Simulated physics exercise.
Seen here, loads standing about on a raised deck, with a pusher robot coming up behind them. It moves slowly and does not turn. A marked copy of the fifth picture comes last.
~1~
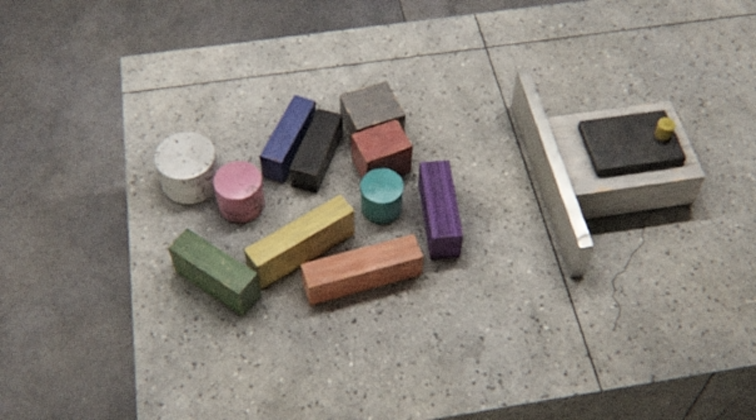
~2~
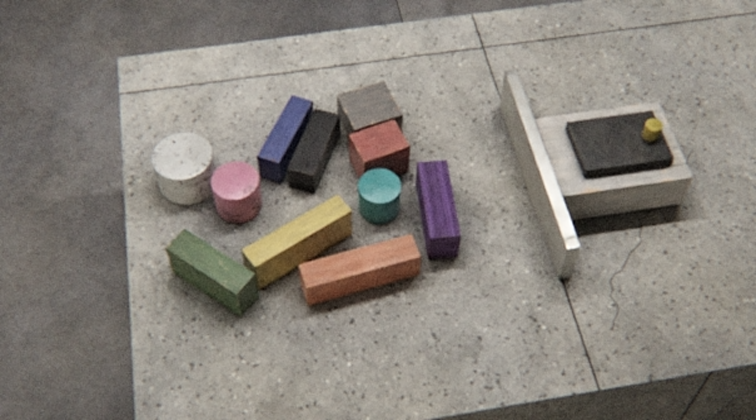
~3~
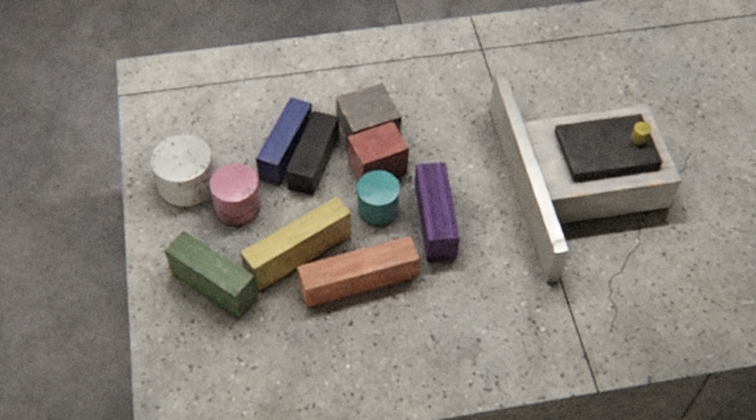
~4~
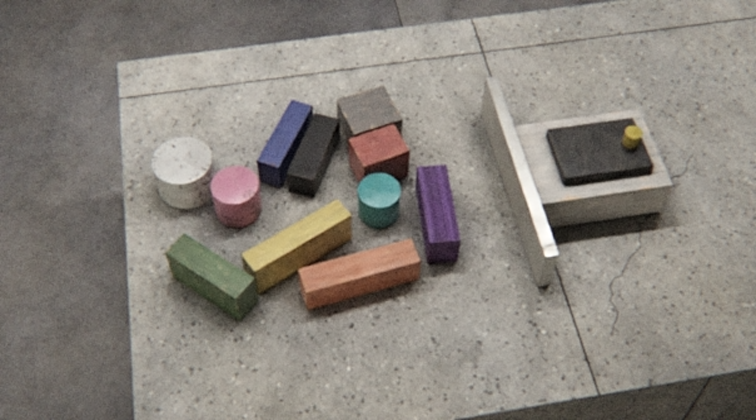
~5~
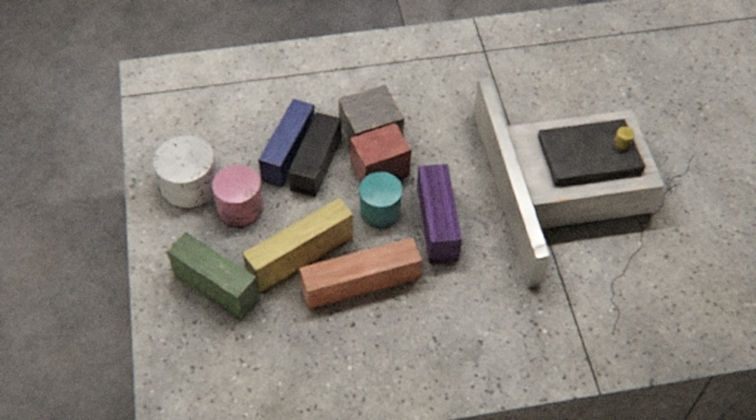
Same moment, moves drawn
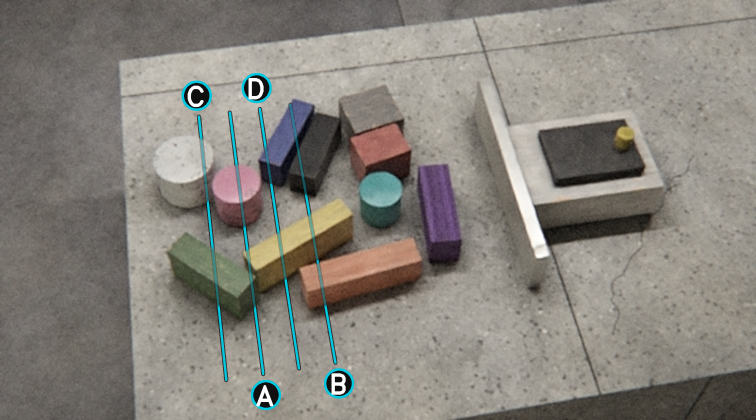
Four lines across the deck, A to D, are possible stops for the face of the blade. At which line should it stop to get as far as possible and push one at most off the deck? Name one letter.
The farthest such stop is A.
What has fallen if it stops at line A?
It is the white canister.
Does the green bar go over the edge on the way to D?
No.
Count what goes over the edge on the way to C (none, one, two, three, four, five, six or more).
Three.
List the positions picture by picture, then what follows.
The first frame shows yellow bar (301, 242); white canister (188, 169); grey crate (372, 116).
The second frame shows robot (612, 143); black bar (314, 151).
The third frame shows robot (602, 146); turquoise canister (378, 199).
The fourth frame shows robot (592, 150); purple stick (437, 213).
The fifth frame shows robot (584, 151); orange bar (361, 274); pink canister (238, 195); yellow bar (300, 245).
On the marked copy, A at (245, 232); B at (311, 222); C at (211, 236); D at (278, 227).
Taking A. A third of the way, robot (492, 164); grey crate (364, 119); orange bar (338, 279).
Two thirds of the way, robot (396, 177); white canister (172, 175); green bar (193, 292).
When it is over, robot (323, 187); white canister over the edge; blue bar (139, 159); one fallen.
As for the rest, B is within the limit but short; C drops three; D is within the limit but short.
